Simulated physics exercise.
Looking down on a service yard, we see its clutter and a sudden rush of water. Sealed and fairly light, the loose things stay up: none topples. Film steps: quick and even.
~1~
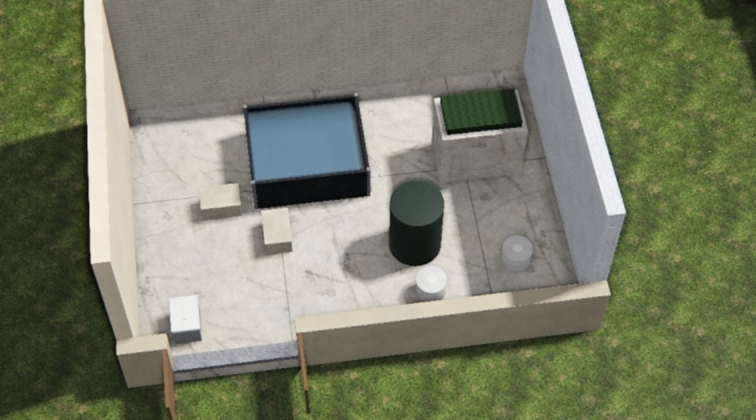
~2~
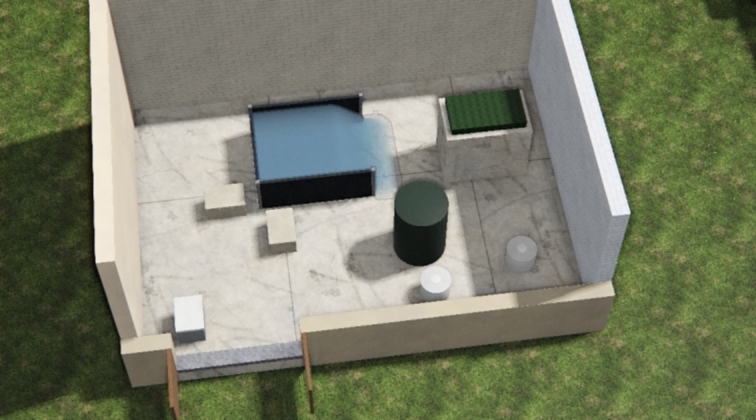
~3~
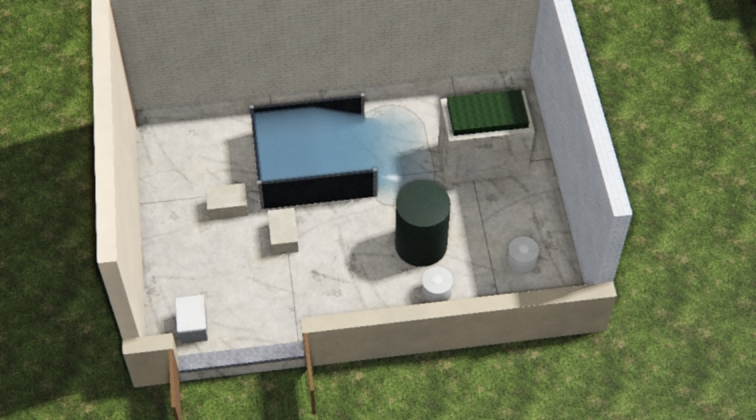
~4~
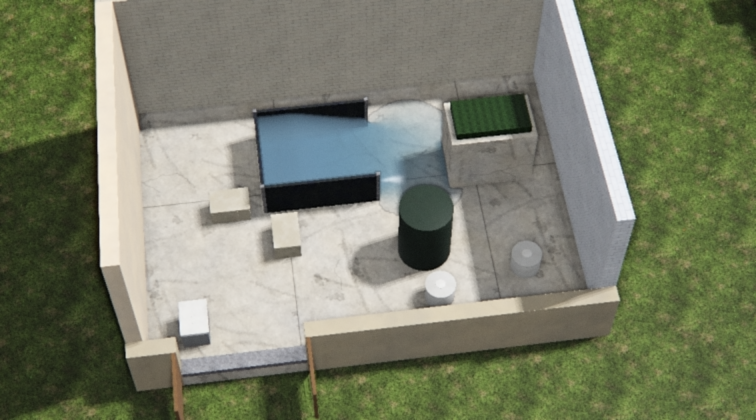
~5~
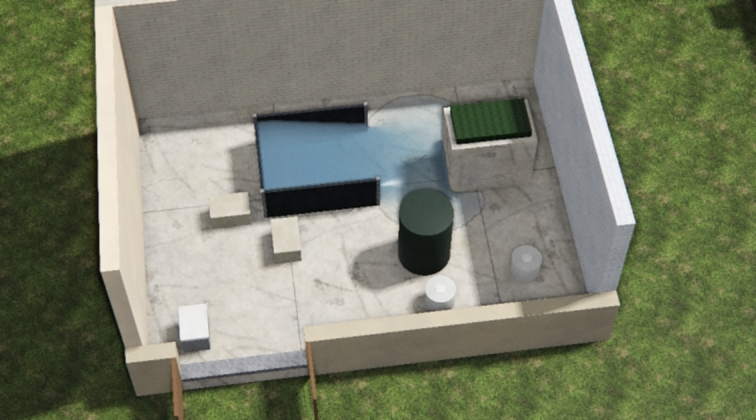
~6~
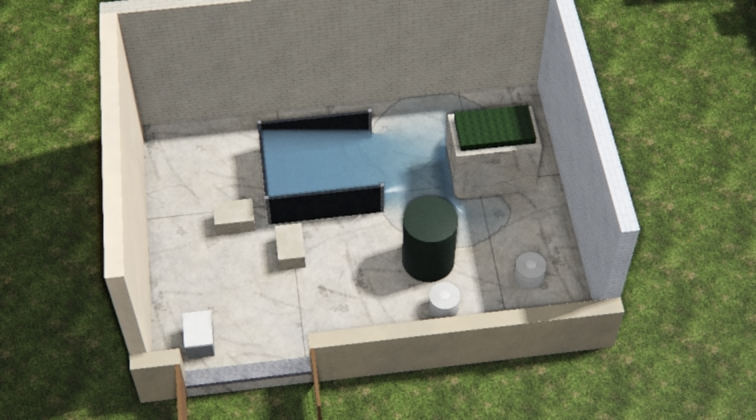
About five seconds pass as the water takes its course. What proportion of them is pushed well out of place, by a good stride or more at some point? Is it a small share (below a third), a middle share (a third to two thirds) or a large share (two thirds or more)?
A middle share, a third to two thirds.
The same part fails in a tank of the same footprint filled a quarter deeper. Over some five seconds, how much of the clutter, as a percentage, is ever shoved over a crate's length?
Share moved that far: Approx. 40 %.
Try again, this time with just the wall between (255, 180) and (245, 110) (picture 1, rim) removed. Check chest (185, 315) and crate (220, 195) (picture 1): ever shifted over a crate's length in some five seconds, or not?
Going one by one, the first made the full stretch and the second made the full stretch.
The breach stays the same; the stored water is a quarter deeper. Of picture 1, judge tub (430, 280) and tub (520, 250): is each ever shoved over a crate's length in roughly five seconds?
First: Travelled that far. Second: Travelled that far.
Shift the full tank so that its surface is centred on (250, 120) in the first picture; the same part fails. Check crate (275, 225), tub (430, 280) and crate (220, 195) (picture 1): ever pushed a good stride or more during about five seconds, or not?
Lab note - in sequence: Less than that; displaced that much; less than that.
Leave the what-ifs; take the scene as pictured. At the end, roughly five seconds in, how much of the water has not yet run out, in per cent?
Roughly 100 percent.
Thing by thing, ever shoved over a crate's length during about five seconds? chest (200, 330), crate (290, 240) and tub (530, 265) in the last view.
First under that distance, second under that distance, third displaced that much.
A moment on, 0 of 5 are well off their spots; 0 afloat.
Next, 1 of 5 are well off their spots; 1 afloat.
Later, 0 of 5 are well off their spots; 1 afloat.
In the end, 2 of 5 are well off their spots, and 2 have been at some point; 2 afloat.
